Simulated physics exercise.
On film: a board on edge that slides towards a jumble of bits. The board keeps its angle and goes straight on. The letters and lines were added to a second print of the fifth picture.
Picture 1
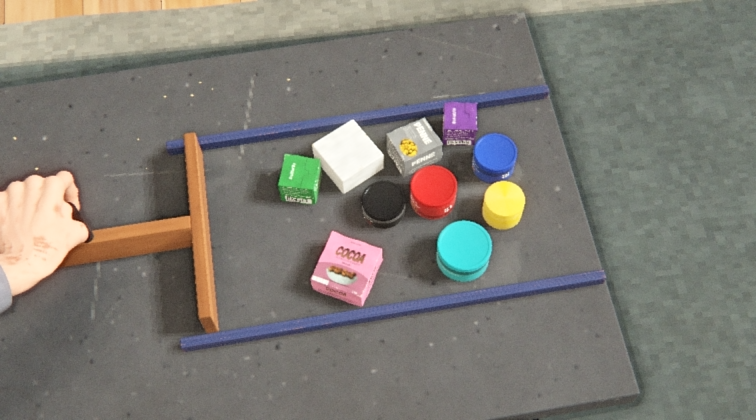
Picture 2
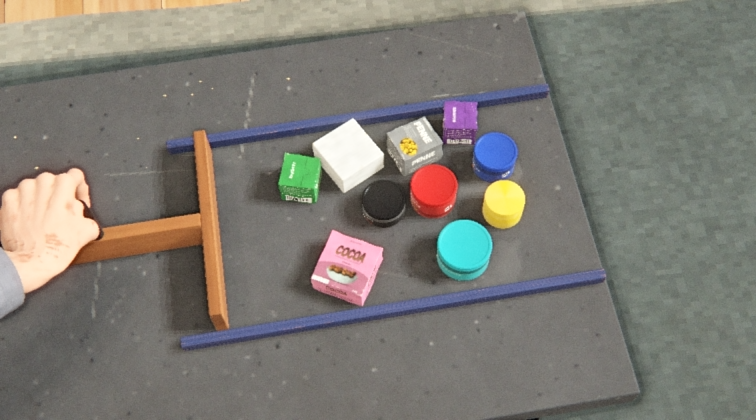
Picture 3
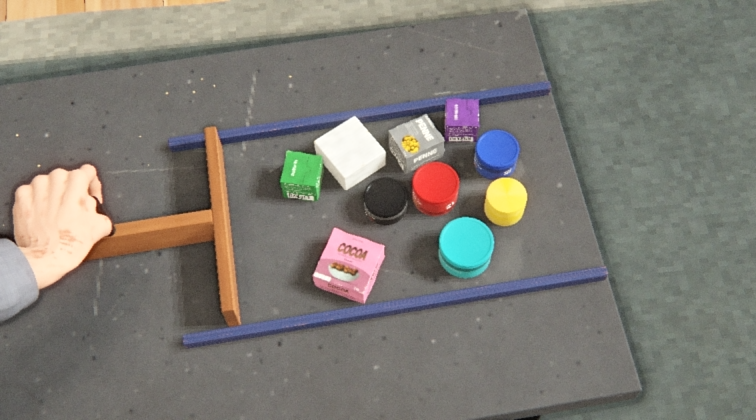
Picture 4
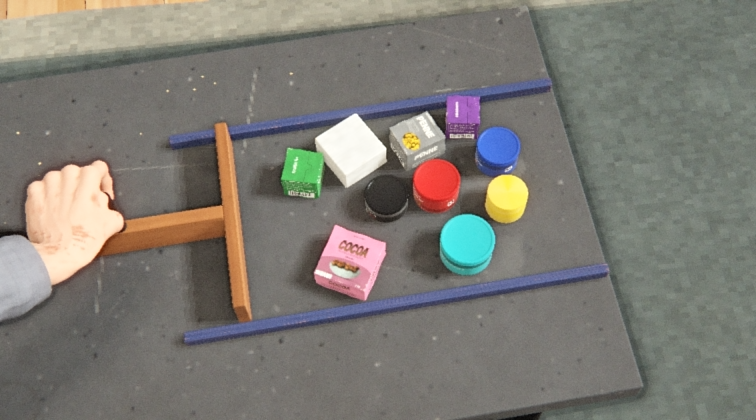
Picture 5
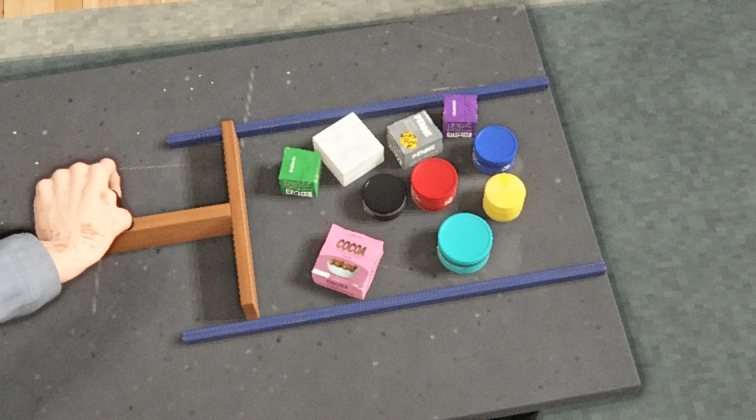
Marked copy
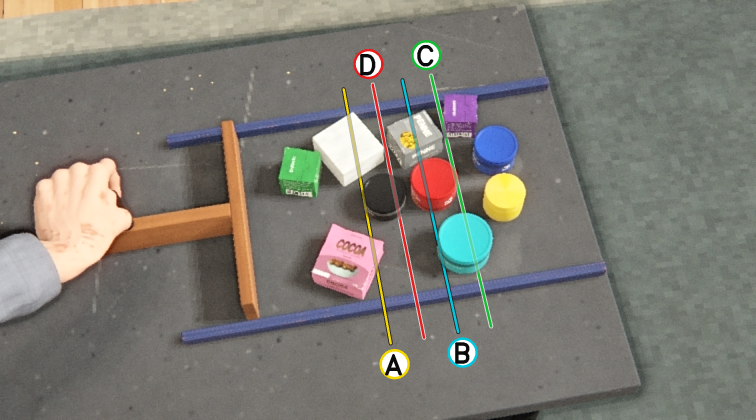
A wooden board on edge, fixed to a handle gripped by a hand at the left, slides a short way right between two blue rails, towards a loose group of small boxes and round tubs. The gap to the nearest green and pink packets narrows, while the items stay practically still, untouched by the board.
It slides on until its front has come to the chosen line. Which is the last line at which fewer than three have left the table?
C is the last line within the limit.
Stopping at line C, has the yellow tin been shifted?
Yes.
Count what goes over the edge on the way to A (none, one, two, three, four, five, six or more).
The count is none.
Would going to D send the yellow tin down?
No.
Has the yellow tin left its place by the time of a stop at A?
No.
On the copy, A at (366, 207); B at (428, 197); C at (459, 192); D at (397, 202).
On C. First, board (316, 195); grey packet (428, 139); white block (376, 142).
Then, board (397, 182); blue tub (553, 160); purple box (512, 108).
Finally, board (456, 172); blue tub over the edge; grey packet (560, 134); one fallen.
By contrast, A is within the limit but short; B is within the limit but short; D is within the limit but short.
